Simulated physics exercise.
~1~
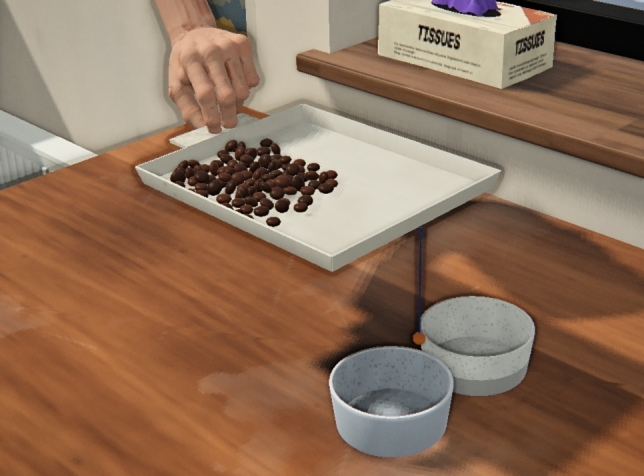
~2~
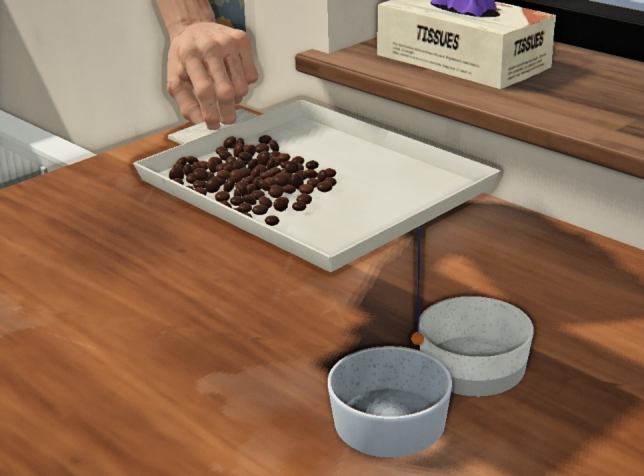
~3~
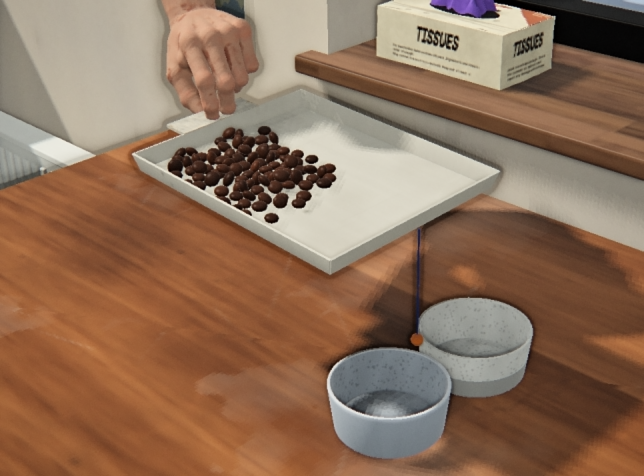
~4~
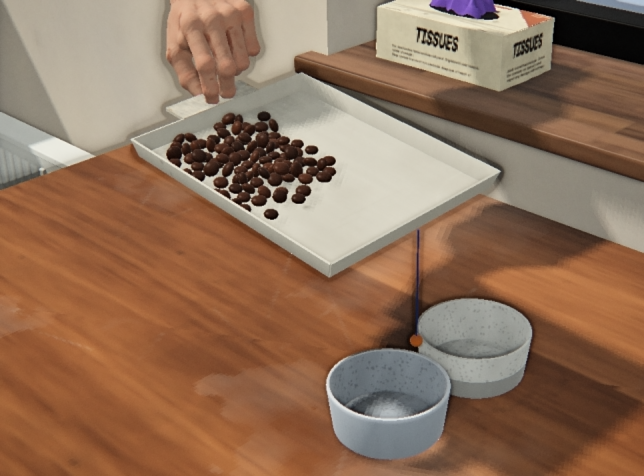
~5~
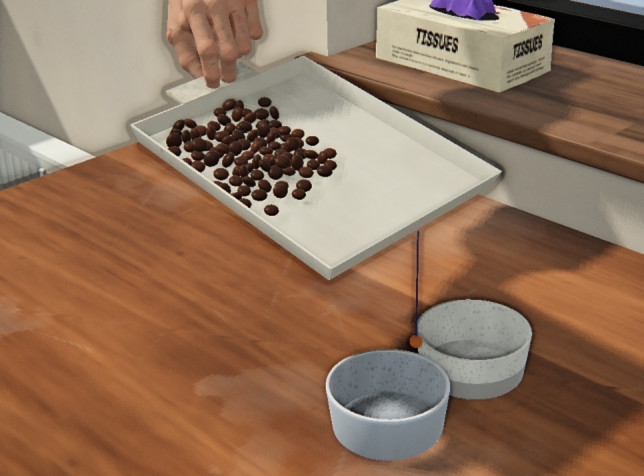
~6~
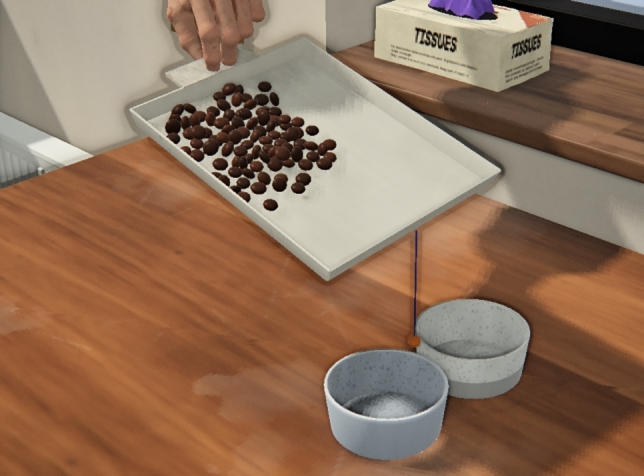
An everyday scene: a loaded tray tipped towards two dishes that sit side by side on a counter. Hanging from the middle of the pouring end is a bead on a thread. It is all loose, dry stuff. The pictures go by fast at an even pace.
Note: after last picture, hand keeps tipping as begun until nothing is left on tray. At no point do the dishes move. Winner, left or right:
Left.
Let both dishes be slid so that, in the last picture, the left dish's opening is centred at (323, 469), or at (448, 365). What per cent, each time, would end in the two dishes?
It would be roughly 70 per cent for the first and roughly 20 per cent for the second.
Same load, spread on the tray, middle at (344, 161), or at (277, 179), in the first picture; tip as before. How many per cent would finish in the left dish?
Estimate: 40 % first, 50 % second.
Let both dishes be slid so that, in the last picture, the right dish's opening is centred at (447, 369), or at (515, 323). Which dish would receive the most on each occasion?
Results - the dish on the left side first, the dish on the left side second.
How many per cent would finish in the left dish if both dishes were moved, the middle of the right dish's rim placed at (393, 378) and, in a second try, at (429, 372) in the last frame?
Close to 20 in a hundred first, close to 50 in a hundred second.
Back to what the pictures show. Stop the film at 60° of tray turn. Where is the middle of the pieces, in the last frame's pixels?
Somewhere near pixel (359, 246).
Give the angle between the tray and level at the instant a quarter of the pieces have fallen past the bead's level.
Roughly 70°.
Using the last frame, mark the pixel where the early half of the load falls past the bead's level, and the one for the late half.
First close to (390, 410), next close to (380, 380).
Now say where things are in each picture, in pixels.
Corners of the pouring end (331, 252) and (493, 171), level; middle of the load (257, 176), flat chocolate drops; left dish (438, 424); right dish (522, 365); bead on its thread (419, 338), in the first picture.
Corners of the pouring end (330, 253) and (492, 171), level; middle of the load (256, 173), in the second picture.
Corners of the pouring end (330, 255) and (492, 171), tipped barely, lowest at the left corner; middle of the load (255, 167), in the third picture.
Corners of the pouring end (330, 259) and (492, 171), tipped a little, lowest at the left corner; middle of the load (255, 157), in the fourth picture.
Corners of the pouring end (331, 263) and (493, 171), tipped a little, lowest at the left corner; middle of the load (255, 148), in the fifth picture.
Corners of the pouring end (330, 265) and (493, 169), tipped clearly, lowest at the left corner; middle of the load (255, 137); left dish (432, 426); right dish (516, 368), in the sixth picture.
Just after the last frame, tray tipped steeply; the larger part on the tray; roughly a quarter in the air.
A moment on, tray tipped right over; roughly a third on the tray; roughly a quarter in the left dish; roughly half outside both; just a few in the air.
Further on, tray tipped past a quarter turn; roughly half in the left dish; roughly half outside both.
When it is over, tray tipped past a quarter turn; roughly half in the left dish; not one in the right dish; roughly half outside both.
